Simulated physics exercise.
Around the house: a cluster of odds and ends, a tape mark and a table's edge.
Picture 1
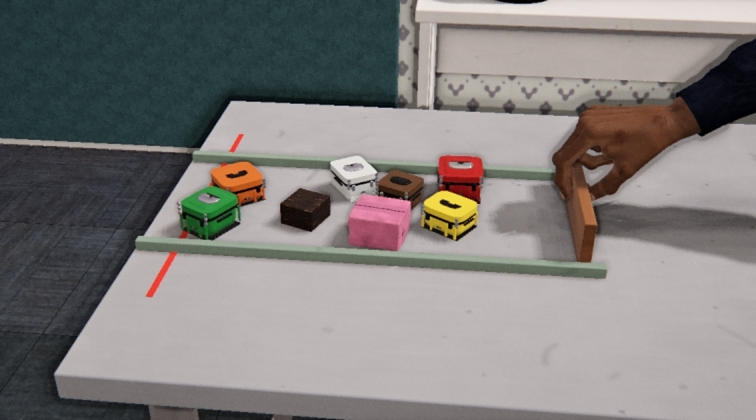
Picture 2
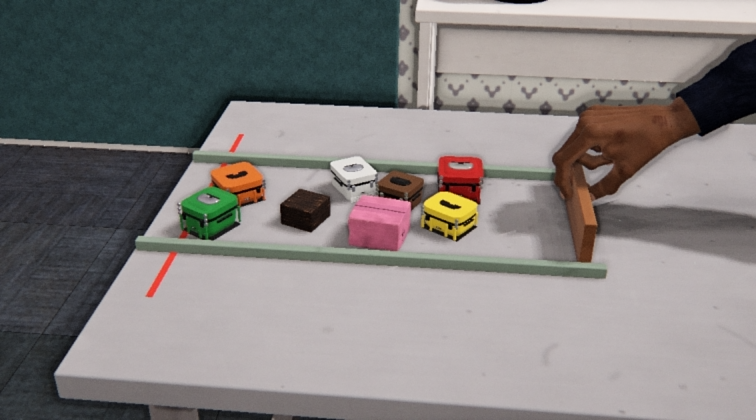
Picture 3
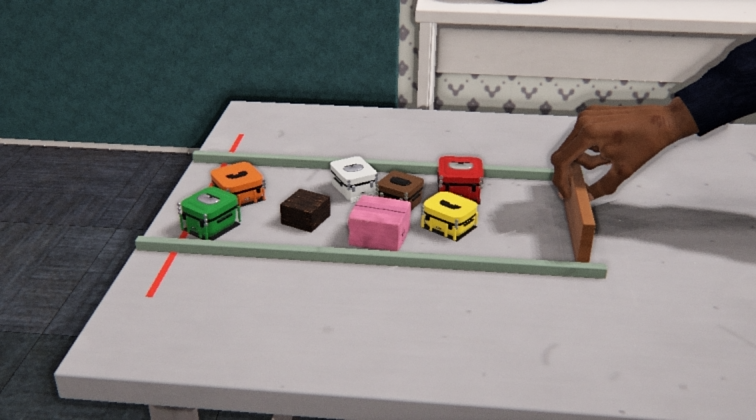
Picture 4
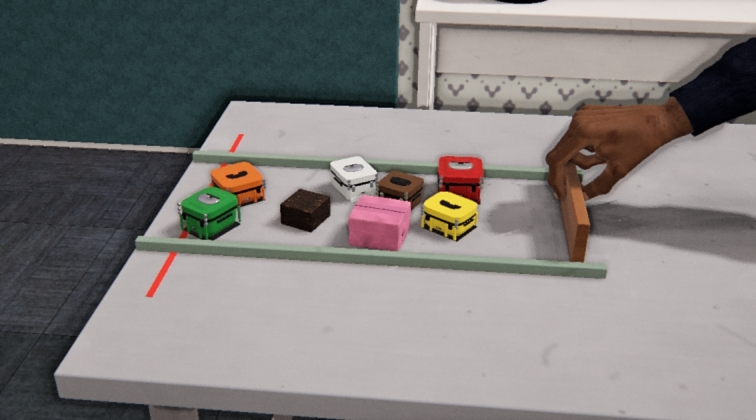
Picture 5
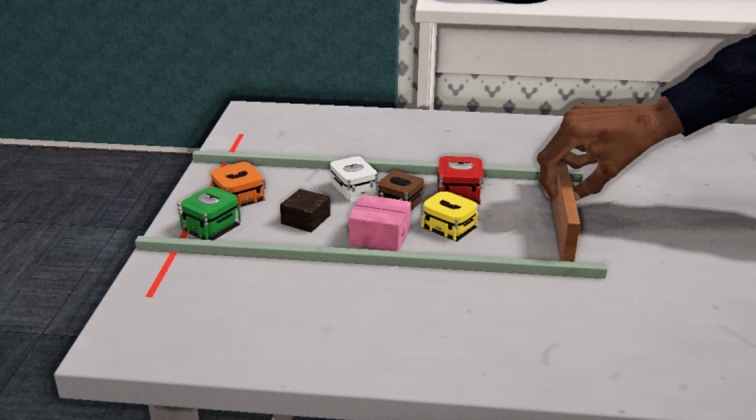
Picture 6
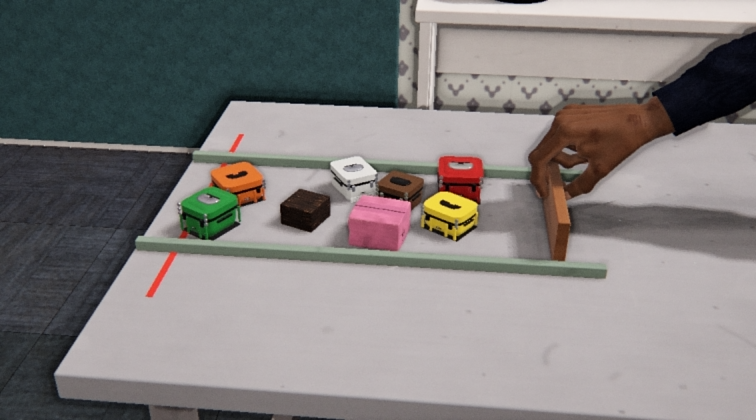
At the start, a hand holds a wooden board upright at the right end of two green rails, with eight small cases and blocks sitting between them on a table. The hand then slides the board a short way left, while the colourful objects stay still.
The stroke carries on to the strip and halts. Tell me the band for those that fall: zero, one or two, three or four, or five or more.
The number that fall off is five or more.
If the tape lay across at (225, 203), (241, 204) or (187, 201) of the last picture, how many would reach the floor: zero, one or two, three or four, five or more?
Taking them in turn, either three or four; one or two; at least five.
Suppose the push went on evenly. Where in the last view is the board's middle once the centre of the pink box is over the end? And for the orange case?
At (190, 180) for the pink box; at (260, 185) for the orange case.
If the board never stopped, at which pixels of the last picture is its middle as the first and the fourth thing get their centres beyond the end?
Near (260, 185) and (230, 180).
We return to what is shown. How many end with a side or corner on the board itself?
It touches 3.
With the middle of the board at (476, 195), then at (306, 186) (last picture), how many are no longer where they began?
At the one place 2, at the other 8.
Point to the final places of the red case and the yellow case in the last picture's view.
The red case stops around (196, 162); the yellow case around (175, 201).
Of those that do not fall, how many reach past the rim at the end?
3 of them.
Soon after, none off yet; green case at rest near (210, 213); orange case at rest near (238, 186); black block at rest near (305, 210).
At rest, the number that fall off is five or more; fallen, brown case, white case, black block, orange case and green case.
